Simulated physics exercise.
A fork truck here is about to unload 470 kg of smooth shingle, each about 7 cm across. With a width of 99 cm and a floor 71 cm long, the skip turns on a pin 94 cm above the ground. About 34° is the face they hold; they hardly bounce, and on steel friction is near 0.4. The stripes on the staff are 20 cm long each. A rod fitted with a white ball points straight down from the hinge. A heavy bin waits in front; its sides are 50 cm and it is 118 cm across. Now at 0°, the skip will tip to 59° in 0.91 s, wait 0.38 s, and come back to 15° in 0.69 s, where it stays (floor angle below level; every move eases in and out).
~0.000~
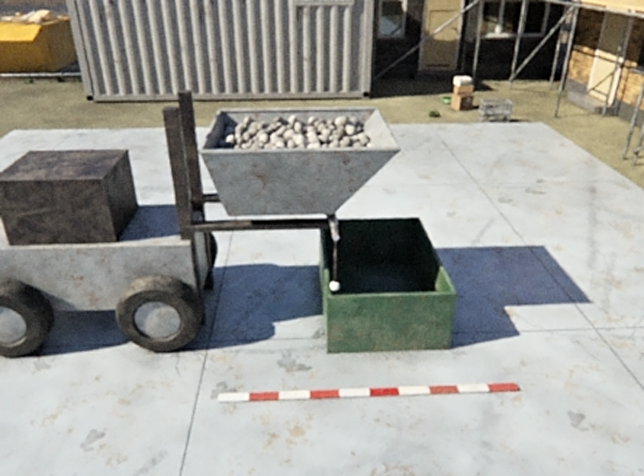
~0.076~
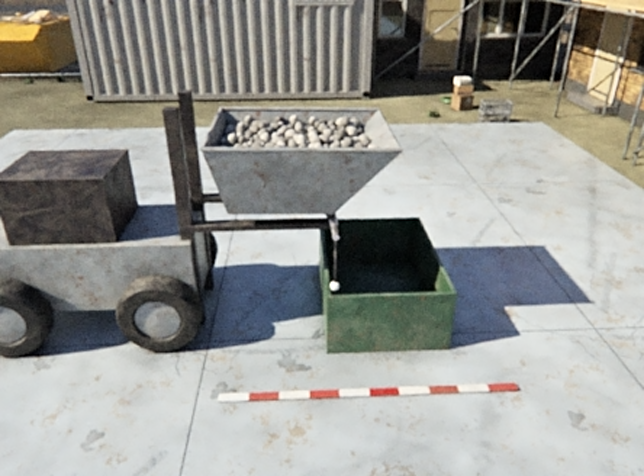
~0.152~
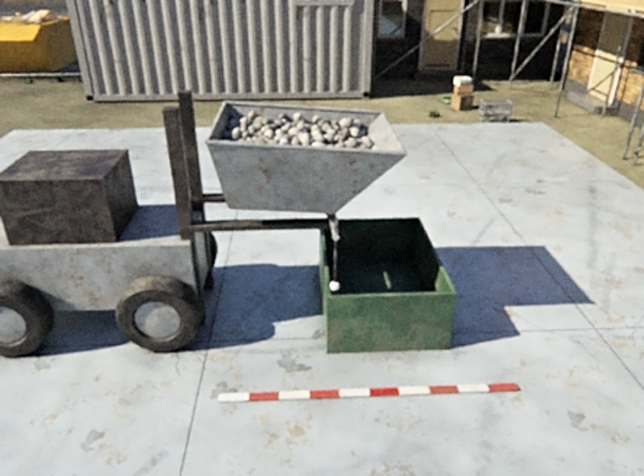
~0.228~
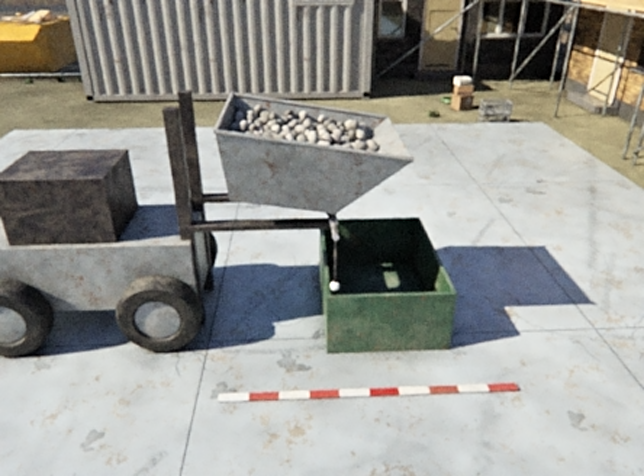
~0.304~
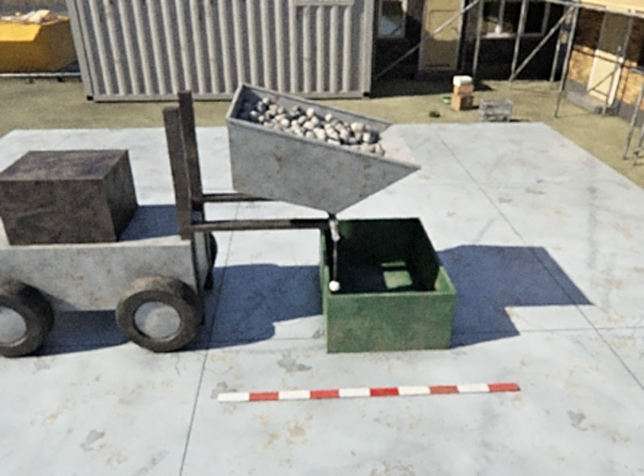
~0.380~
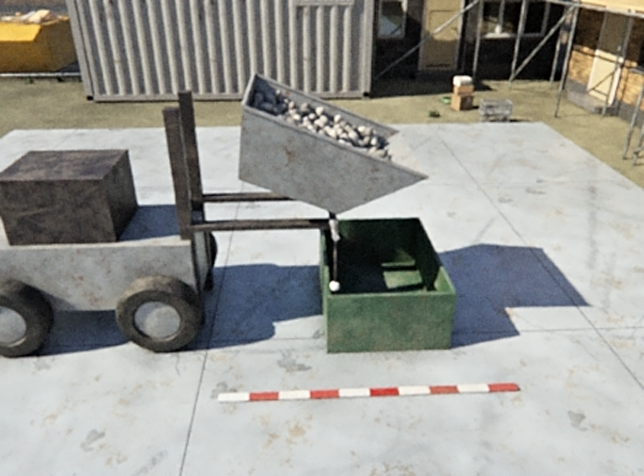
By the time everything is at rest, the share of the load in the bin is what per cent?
Roughly 0 %.
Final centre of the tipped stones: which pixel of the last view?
Their centre sits close to (495, 296).
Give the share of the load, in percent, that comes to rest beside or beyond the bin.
Roughly 60 per cent.
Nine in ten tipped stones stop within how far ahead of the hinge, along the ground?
I'd say near 210 cm ahead of it.
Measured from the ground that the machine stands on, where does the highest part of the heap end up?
The top of the heap ends up around 18 cm above that ground.
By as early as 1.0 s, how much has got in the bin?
I'd say near 5 per cent at that time.
After 0.7 s the floor is at 50°; 100 % in the skip; the foremost stones are at (410, 191).
After 1.0 s the floor is at 59°; 94 % in the skip, 3 % in the bin, 3 % beside or beyond the bin; the foremost stones are at (452, 226).
After 2.4 s the floor is at 15°; 37 % in the skip, 2 % in the bin, 61 % beside or beyond the bin; the foremost stones are past the picture's edge.
After 4.9 s the floor is at 15°; 37 % in the skip, 2 % in the bin, 61 % beside or beyond the bin; the foremost stones are past the picture's edge.
